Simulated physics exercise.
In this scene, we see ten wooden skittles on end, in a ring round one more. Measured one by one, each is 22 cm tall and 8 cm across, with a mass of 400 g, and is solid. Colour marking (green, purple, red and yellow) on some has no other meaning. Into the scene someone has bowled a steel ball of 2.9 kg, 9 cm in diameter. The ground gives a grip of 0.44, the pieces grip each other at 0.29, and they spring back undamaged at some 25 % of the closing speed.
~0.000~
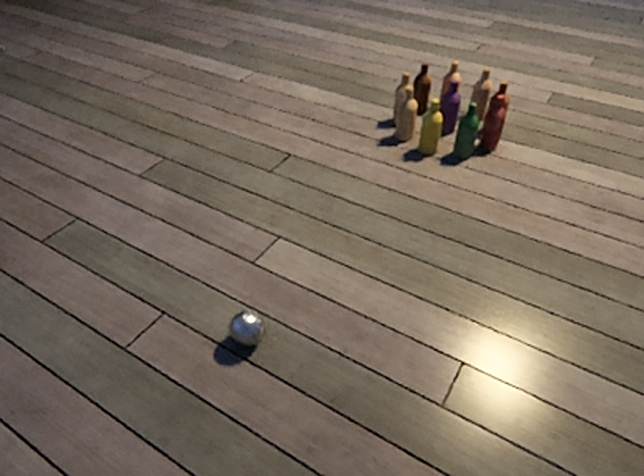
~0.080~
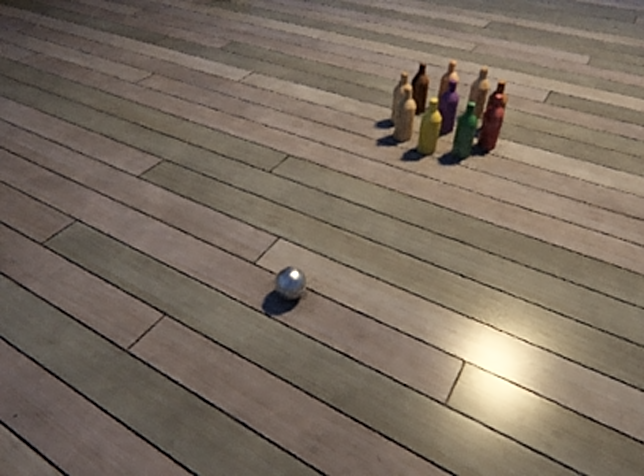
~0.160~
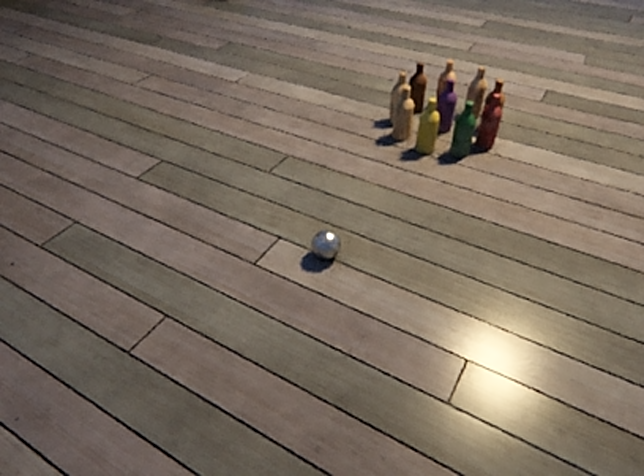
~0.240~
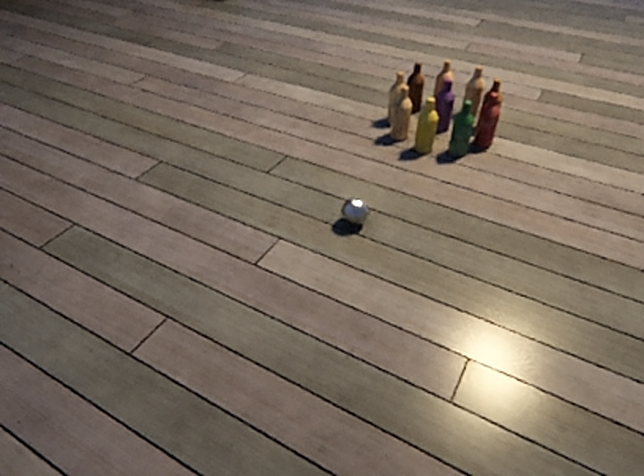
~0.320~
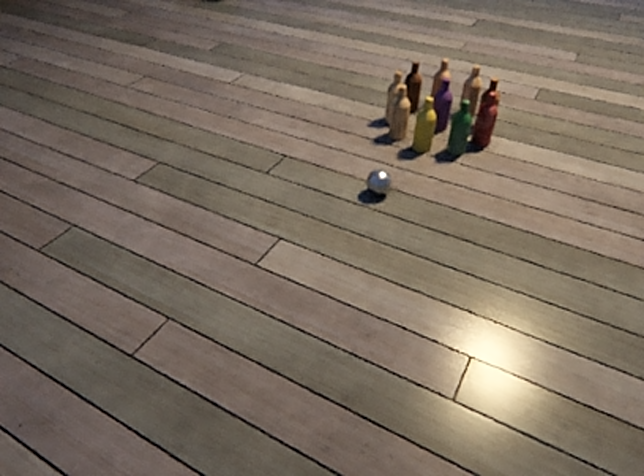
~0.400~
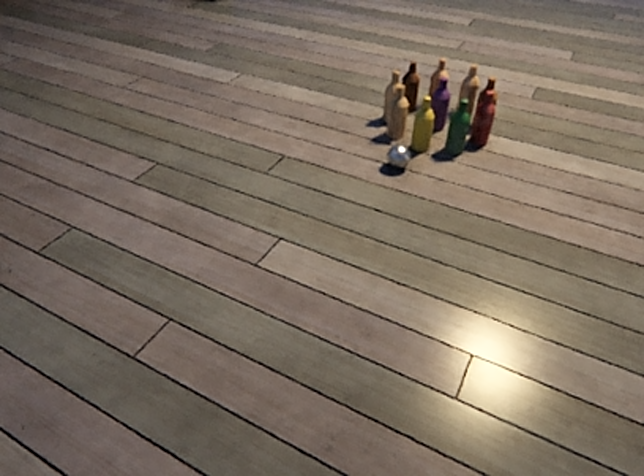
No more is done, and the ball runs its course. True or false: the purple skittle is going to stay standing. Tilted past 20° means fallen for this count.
False.
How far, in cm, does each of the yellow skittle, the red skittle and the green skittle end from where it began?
Shift in cm - yellow: 40; red: 0; green: 0.
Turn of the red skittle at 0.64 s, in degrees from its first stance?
About 0°.
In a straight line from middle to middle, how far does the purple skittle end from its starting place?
Around 45 cm, start to finish.
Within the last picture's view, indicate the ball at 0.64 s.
Estimated pixel: About (435, 104).
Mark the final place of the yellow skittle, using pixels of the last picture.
In the final picture its centre lies roughly at (466, 109).
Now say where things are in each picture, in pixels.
In the first picture (each place is the centre of the face we see best; the camera moves round a little), ball (247, 328) 1.10 m before the front row; purple skittle (451, 111); red skittle (500, 126); yellow skittle (434, 131); all in place.
The second picture shows ball (291, 283) 91 cm before the front row; purple skittle (449, 110).
The third picture shows ball (326, 245) 73 cm before the front row; purple skittle (448, 109).
The fourth picture shows ball (355, 211) 54 cm before the front row; purple skittle (445, 109).
The fifth picture shows ball (379, 182) 36 cm before the front row; purple skittle (443, 108).
The sixth picture shows ball (399, 157) 17 cm before the front row; purple skittle (441, 108); red skittle (490, 122); green skittle (461, 131); all in place.
By 0.64 s, ball still moving; 1 of the 10 skittles over; purple skittle tilted 13°; yellow skittle tilted 55°.
By 0.96 s, ball still moving; 4 of the 10 skittles over; purple skittle tilted 71°; yellow skittle lying flat.
When it is over (1.6 s), ball rolling away; 4 of the 10 skittles over; purple skittle lying flat; yellow skittle lying flat; green skittle unmoved. In pixels of the last frame, middles, purple skittle near (486, 86), yellow skittle near (466, 109).
